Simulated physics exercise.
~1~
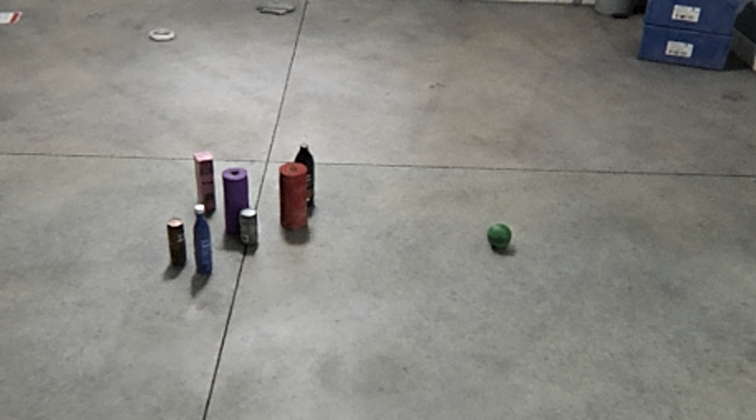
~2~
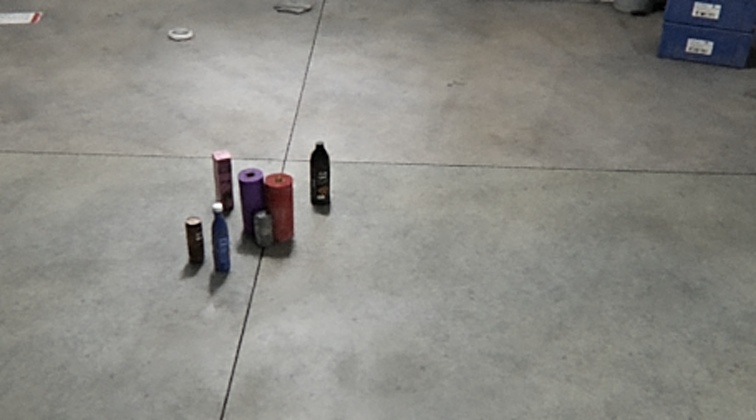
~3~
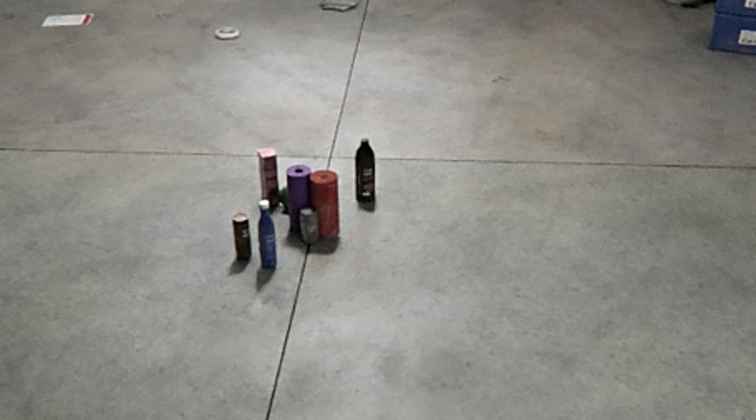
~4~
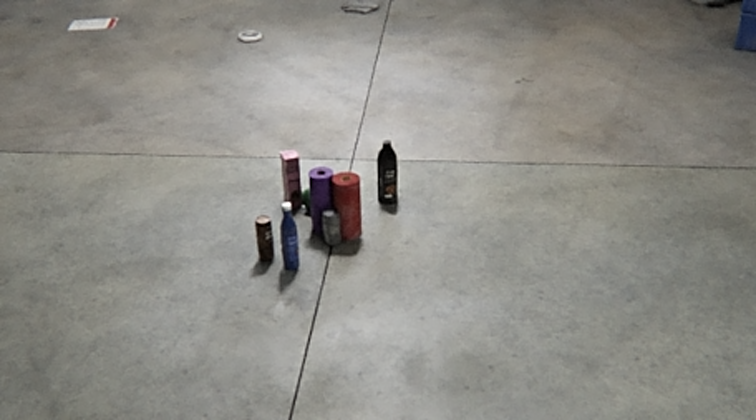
The clip opens on a grey concrete floor where a green ball sits to the right of a loose group of upright bottles, cans, a pink carton and two rolls, one purple and one red. The ball travels left toward the group and drops out of sight. By then the red roll has shifted left, close beside the purple one, leaving the black bottle in clear view. As the camera pans slightly left, the ball shows again behind the group, between the carton and the purple roll. It stays there, partly hidden, with the red roll and everything else still upright.
